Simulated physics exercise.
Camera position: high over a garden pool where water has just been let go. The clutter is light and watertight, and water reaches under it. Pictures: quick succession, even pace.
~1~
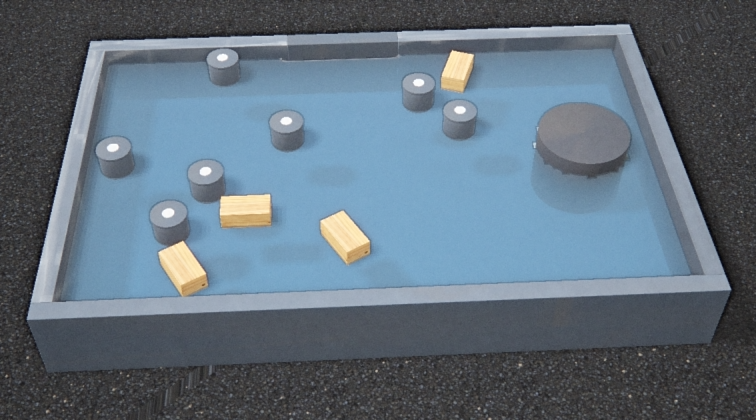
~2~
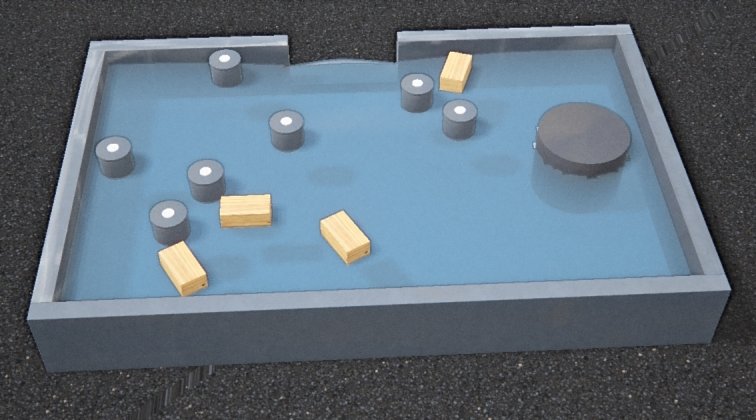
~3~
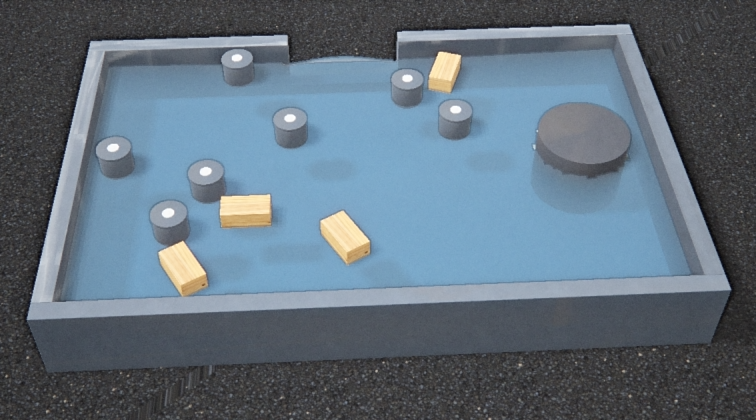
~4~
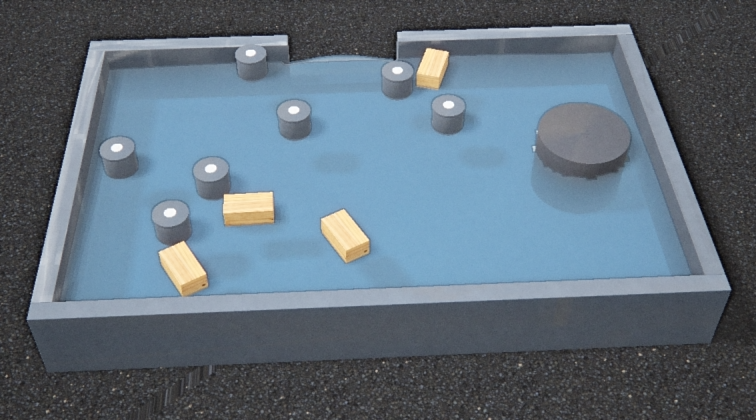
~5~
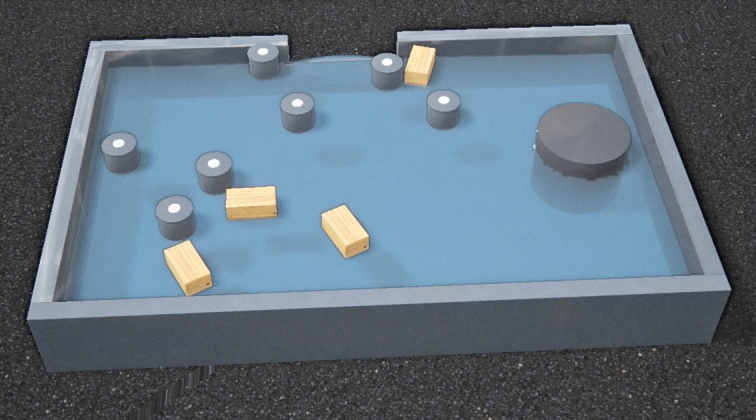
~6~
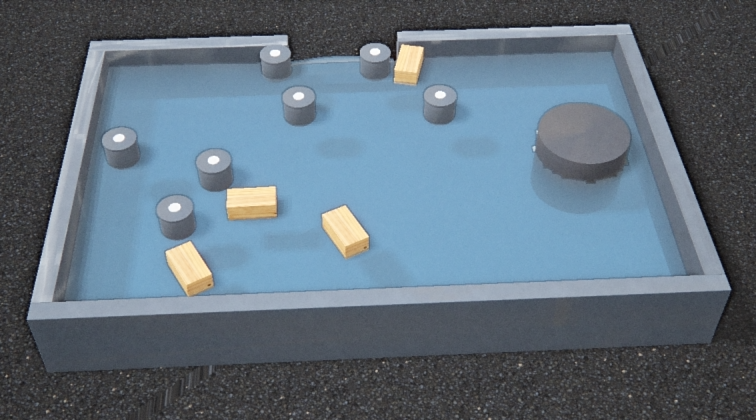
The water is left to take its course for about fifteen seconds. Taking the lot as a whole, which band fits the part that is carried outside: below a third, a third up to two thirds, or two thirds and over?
A third up to two thirds.
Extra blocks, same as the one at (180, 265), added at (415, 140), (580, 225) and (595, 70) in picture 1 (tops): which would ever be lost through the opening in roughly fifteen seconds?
Well, taking each in turn, that's lost to the flow, never removed and finally never removed.
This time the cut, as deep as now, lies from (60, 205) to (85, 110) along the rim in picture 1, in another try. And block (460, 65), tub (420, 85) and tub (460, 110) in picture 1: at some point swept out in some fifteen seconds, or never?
As listed: Stays, inside, kept in.
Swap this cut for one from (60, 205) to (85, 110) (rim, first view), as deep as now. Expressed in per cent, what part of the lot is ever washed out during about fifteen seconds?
Some 70 per cent of the things, roughly.
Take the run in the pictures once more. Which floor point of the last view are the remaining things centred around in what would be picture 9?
Roughly at (260, 215).
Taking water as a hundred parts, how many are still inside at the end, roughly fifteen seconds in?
By my count, 56 per cent.
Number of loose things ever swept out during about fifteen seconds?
I make it 5.
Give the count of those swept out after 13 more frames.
I make it 5.
A moment on, 3 of 11 are out; 8 afloat.
Next, 5 of 11 are out; 6 afloat.
Later, 5 of 11 are out; 6 afloat.
In the end, 5 of 11 are out; 6 afloat.
